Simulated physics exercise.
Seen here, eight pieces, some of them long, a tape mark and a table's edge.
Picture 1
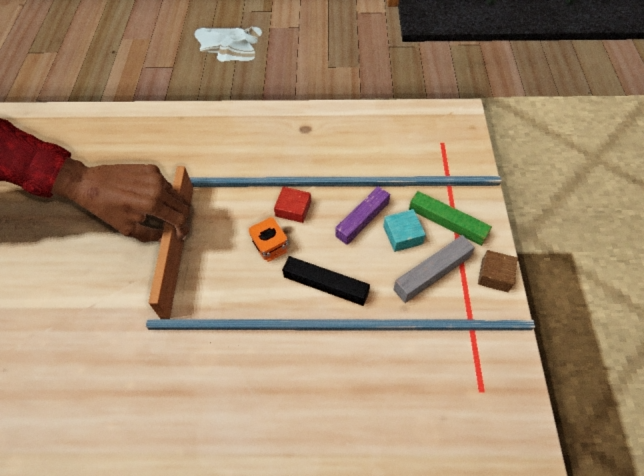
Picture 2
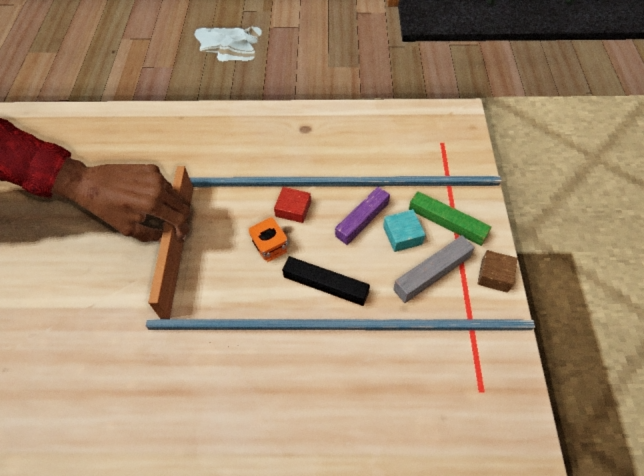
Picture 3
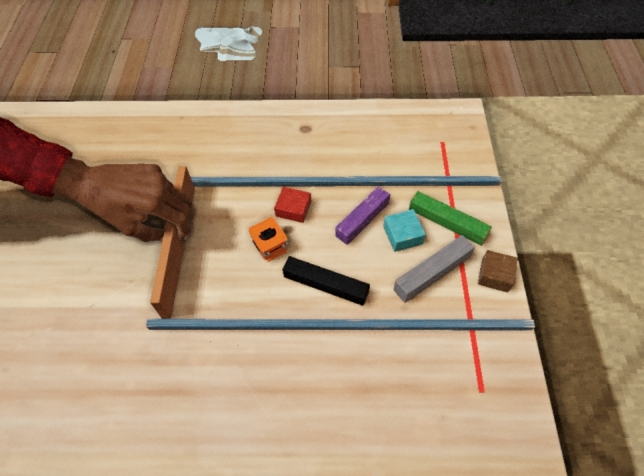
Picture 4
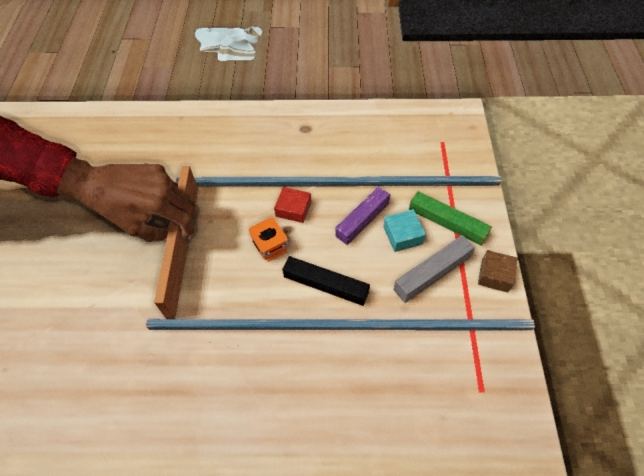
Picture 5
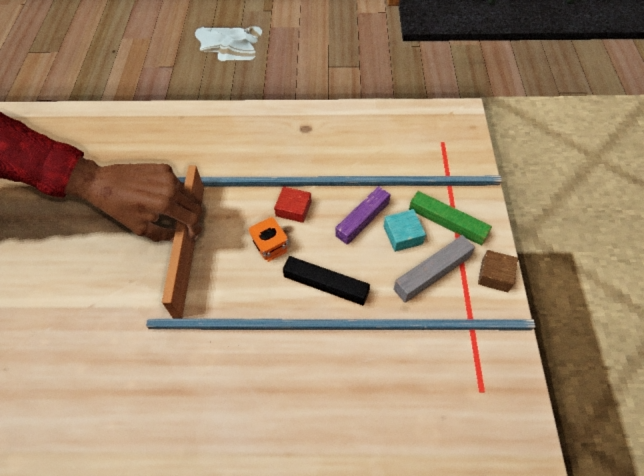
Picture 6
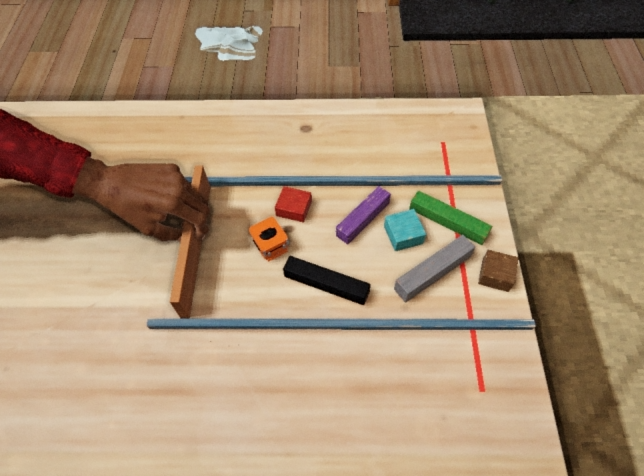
A wooden board, held upright by a hand in a red sleeve, slides slightly to the right between two blue strips on a table, while the eight colourful blocks and bars near the red line stay still.
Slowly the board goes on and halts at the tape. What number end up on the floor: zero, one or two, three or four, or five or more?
The number that fall off is three or four.
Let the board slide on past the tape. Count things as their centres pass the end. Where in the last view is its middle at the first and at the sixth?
First at (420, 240), next at (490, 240).
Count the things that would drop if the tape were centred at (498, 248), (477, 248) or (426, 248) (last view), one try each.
The counts: 6, 5 and 1.
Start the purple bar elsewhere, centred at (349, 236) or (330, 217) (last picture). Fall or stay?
The purple bar holds on; remains up.
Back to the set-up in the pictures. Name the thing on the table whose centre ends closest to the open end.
That is the turquoise block.
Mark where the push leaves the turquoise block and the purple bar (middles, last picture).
About (512, 240), and the other about (498, 208).
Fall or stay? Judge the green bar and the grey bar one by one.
The green bar comes down, the grey bar tumbles off.
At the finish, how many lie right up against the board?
It touches 3.
Soon after, none off yet; brown block at rest near (498, 271); green bar at rest near (450, 217); grey bar at rest near (435, 268).
Then, none off yet; brown block at rest near (498, 271); green bar at rest near (450, 217); grey bar moved a little near (445, 262).
Further on, none off yet; brown block moved a little near (515, 274); green bar moved about its own width near (509, 213); grey bar moved about its own width near (496, 251).
At rest, the number that fall off is three or four; fallen, grey bar, green bar and brown block.
